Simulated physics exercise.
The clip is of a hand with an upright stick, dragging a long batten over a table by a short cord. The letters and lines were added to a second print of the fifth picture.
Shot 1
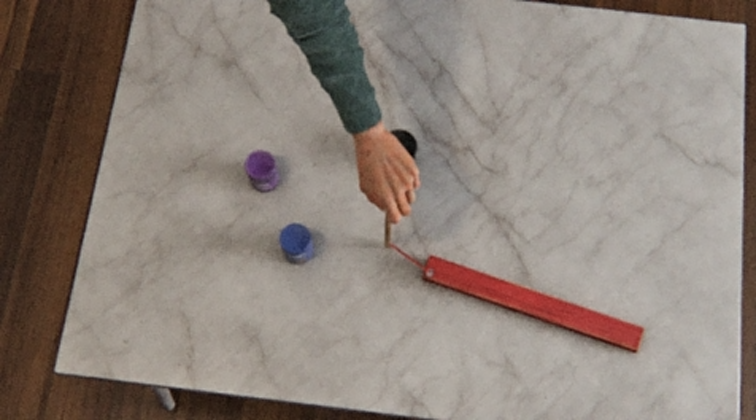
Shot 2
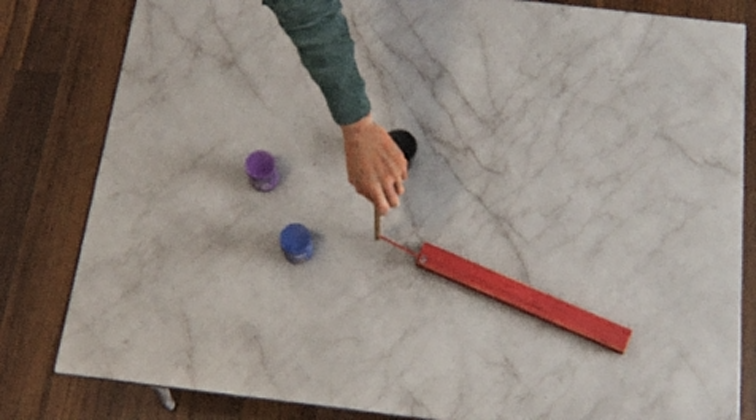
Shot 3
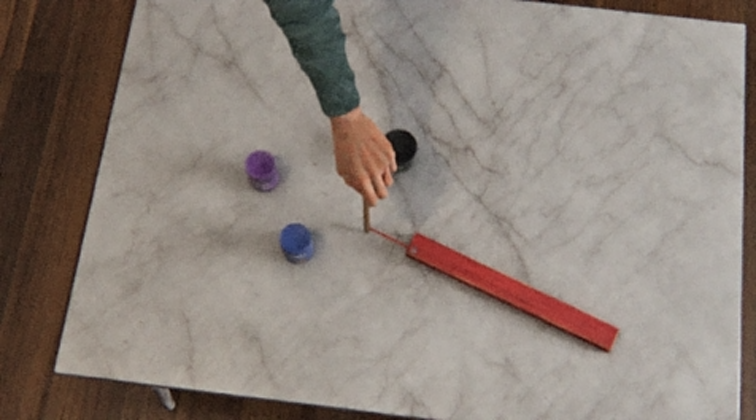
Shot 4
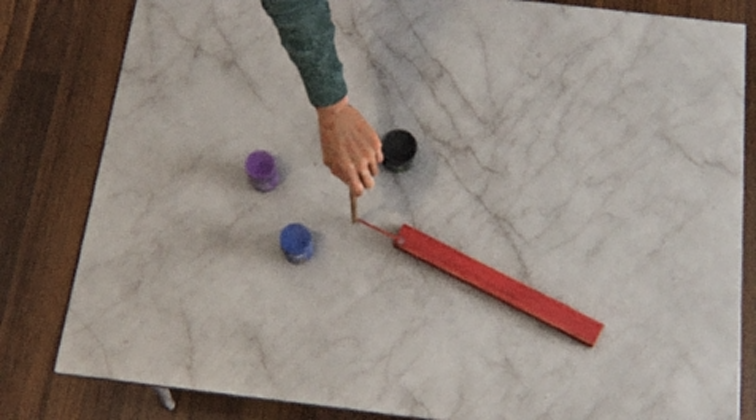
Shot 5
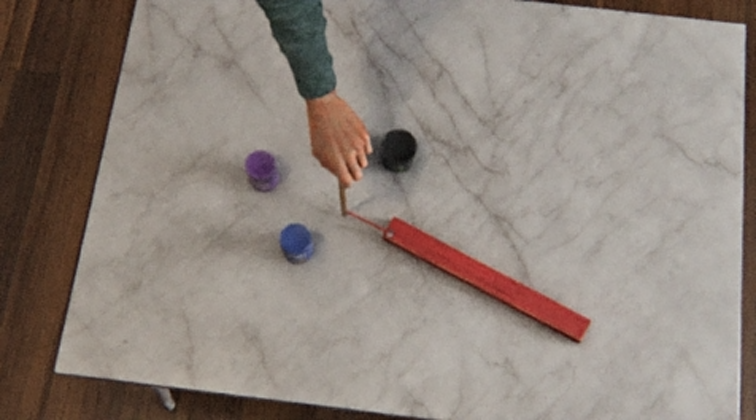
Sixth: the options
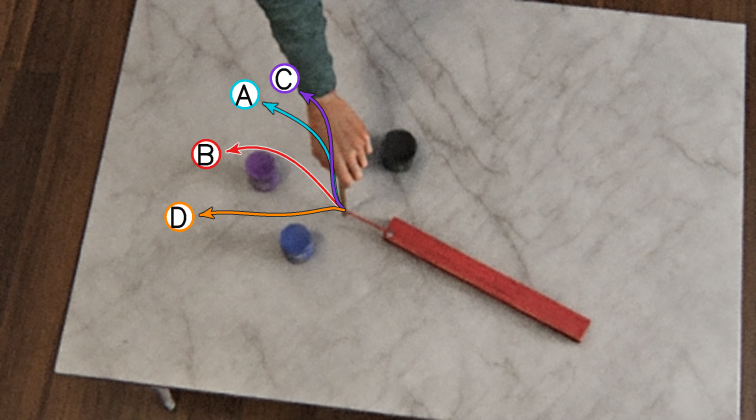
The clip shows a hand holding an upright stick and pulling a long red batten by a short cord across a marble-patterned table, moving slowly left and slightly up, while a purple jar, a blue jar and a black tub stay still.
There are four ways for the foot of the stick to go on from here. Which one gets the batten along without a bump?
Path A touches nothing.
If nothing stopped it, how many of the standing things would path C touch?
It touches one.
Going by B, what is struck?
It meets the purple jar.
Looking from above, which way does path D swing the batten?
On that path, anticlockwise.
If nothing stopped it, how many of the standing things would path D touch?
In all, one.
On the marked copy, A from (344, 210) via (320, 139) to (264, 103); B from (344, 210) via (294, 162) to (227, 151); C from (344, 210) via (331, 146) to (301, 92); D from (344, 210) via (272, 215) to (200, 215).
Taking A. A third of the way, foot of the stick (331, 164), middle of the batten (453, 254).
Two thirds of the way, foot of the stick (302, 124), middle of the batten (416, 220).
When it is over, foot of the stick (264, 104), middle of the batten (381, 193); nothing has been touched.
As for the rest, B meets the purple jar; C meets the black tub; D meets the blue jar.
